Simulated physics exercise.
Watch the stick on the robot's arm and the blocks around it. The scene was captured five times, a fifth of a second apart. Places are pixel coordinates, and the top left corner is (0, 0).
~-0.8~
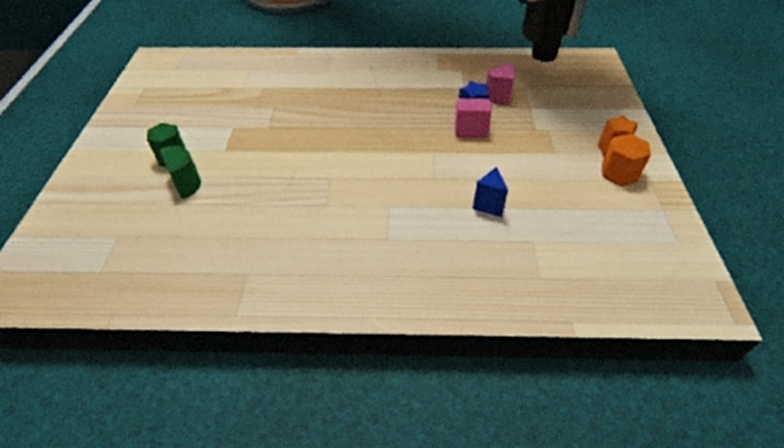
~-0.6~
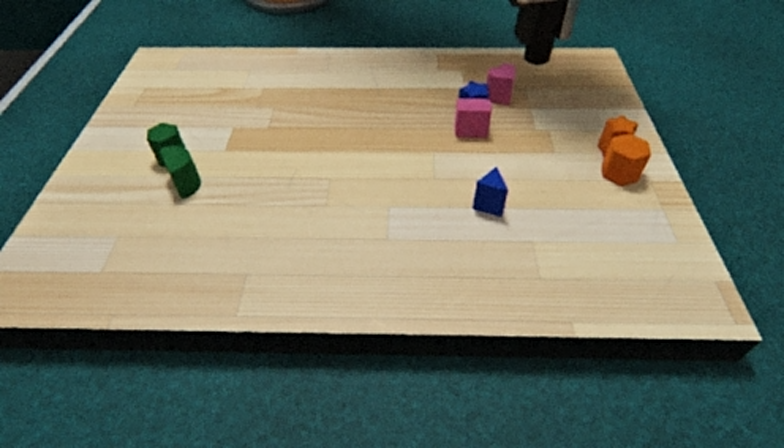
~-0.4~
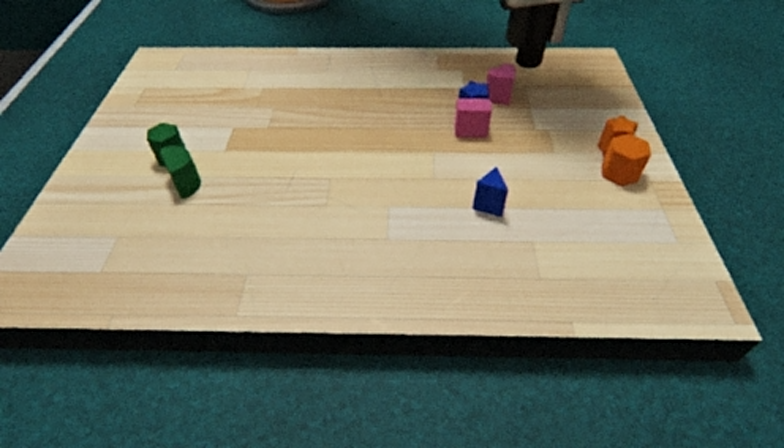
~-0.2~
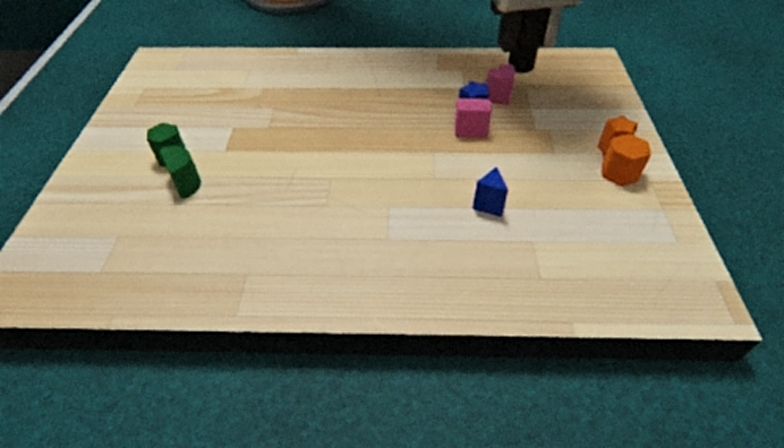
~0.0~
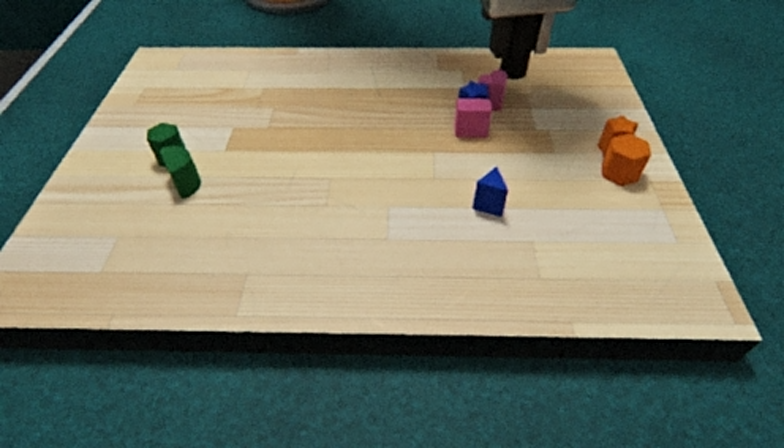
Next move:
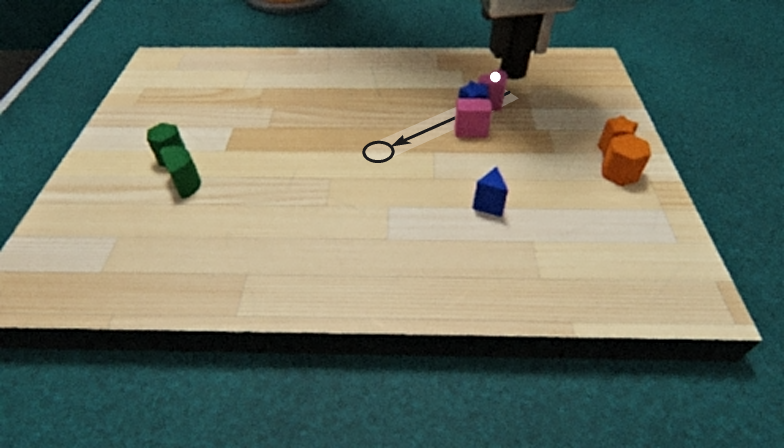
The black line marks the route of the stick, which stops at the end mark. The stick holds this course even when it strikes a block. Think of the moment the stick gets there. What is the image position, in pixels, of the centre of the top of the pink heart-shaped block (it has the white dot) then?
When the path ends, it will be at (378, 143).
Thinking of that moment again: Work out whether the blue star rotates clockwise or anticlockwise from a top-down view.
It turns round anticlockwise.
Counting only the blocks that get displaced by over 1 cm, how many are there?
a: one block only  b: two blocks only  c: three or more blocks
Option c.
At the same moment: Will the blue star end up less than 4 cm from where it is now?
No, I don't think so.
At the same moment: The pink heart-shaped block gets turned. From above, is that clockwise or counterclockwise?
From the top, the block rotates counterclockwise.
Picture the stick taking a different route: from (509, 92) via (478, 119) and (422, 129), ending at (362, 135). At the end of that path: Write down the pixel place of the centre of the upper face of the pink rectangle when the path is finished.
It will end up at (467, 114).
Drawn move, in a line from (509, 92) to (378, 152); the dot is on the pink heart-shaped block.
On the path given first. One third of the way, stick at (471, 92); pink rectangle at (467, 119), turned 40° anticlockwise; blue star at (439, 111); pink heart-shaped block at (452, 98).
Two thirds of the way, stick at (426, 111); pink rectangle at (467, 119), turned 40° anticlockwise; blue star at (409, 138), turned 30° anticlockwise; pink heart-shaped block at (411, 121), turned 35° anticlockwise.
At the end, stick at (378, 132); pink rectangle at (467, 119), turned 40° anticlockwise; blue star at (403, 154), turned 85° anticlockwise; pink heart-shaped block at (378, 143), turned 100° anticlockwise.
